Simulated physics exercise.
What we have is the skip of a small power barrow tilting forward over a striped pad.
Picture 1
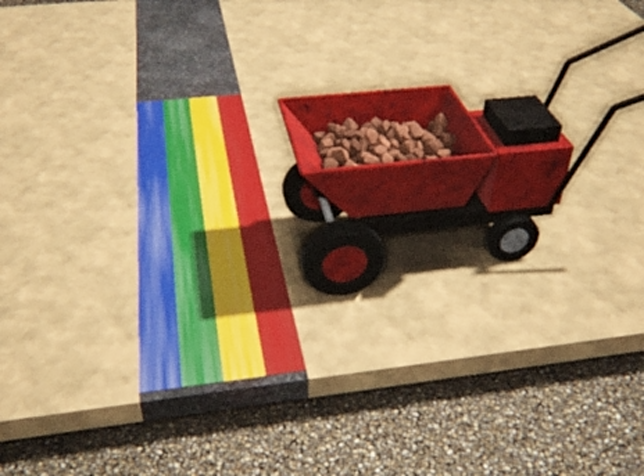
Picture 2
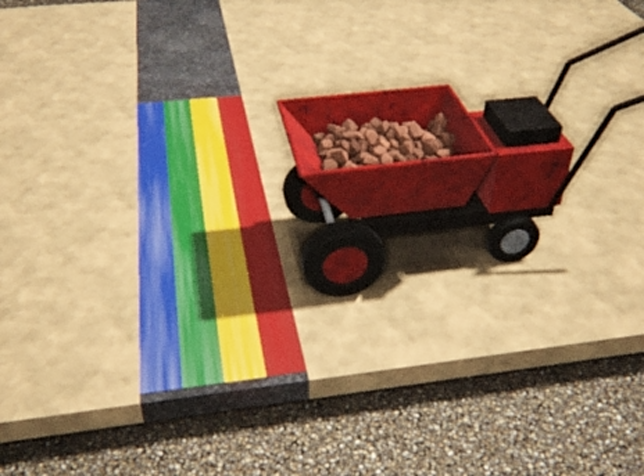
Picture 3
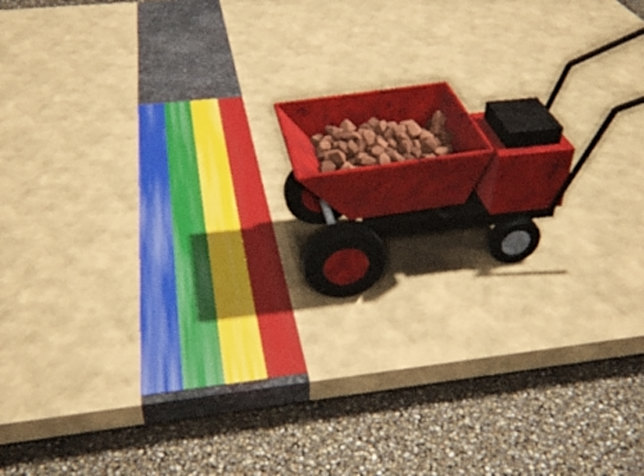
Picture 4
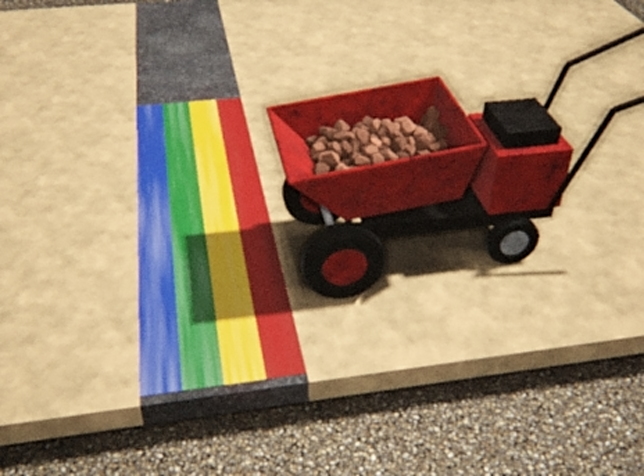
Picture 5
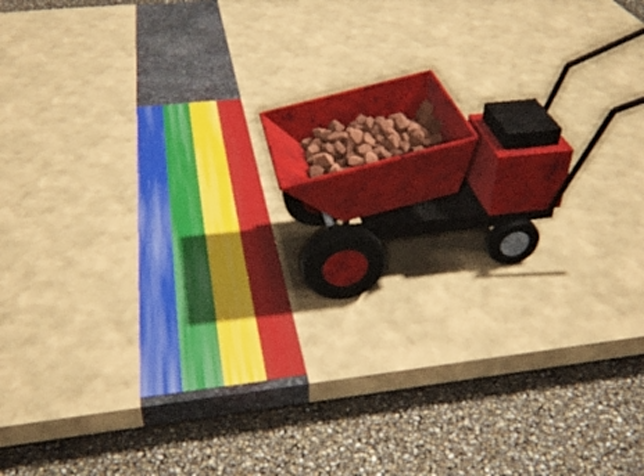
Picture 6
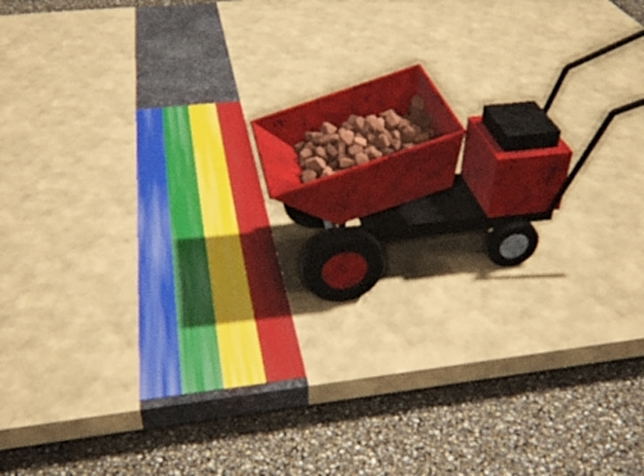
A red skip filled with reddish-brown rubble sits on a small black-wheeled barrow, seen from above and to the side on a pale slab edged by grey gravel. To its left lies a pad striped blue, green, yellow and red from left to right, with dark grey ends. The skip, level at first, gradually tilts forward to the left, while the wheels and view stay still.
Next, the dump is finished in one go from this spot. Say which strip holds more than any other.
The green one gets the largest share.
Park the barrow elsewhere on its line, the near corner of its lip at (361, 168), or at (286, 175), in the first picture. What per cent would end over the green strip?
First some 10, then 30 per cent.
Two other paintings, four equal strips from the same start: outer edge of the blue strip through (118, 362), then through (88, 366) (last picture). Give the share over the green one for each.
In turn 40 and 30 in a hundred.
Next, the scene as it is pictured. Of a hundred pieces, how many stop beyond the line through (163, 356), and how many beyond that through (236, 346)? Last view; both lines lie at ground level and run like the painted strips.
In turn 20 and 70 in a hundred.
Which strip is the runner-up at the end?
Next in line is the blue one.
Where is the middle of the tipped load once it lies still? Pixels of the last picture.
Roughly at (178, 271).
Soon after the last picture, skip tipped steeply; all in the skip.
A little later, skip tipped right over; most in the skip; a stray few over the yellow strip; a small part over the green strip; a stray few over the blue strip.
Later still, skip tipped right over; about a quarter in the skip; a stray few over the red strip; a small part over the yellow strip; about a third over the green strip; about a quarter over the blue strip; a small part off the paint.
At rest, skip tipped right over; about a quarter in the skip; a stray few over the red strip; a small part over the yellow strip; about a third over the green strip; about a quarter over the blue strip; a small part off the paint.
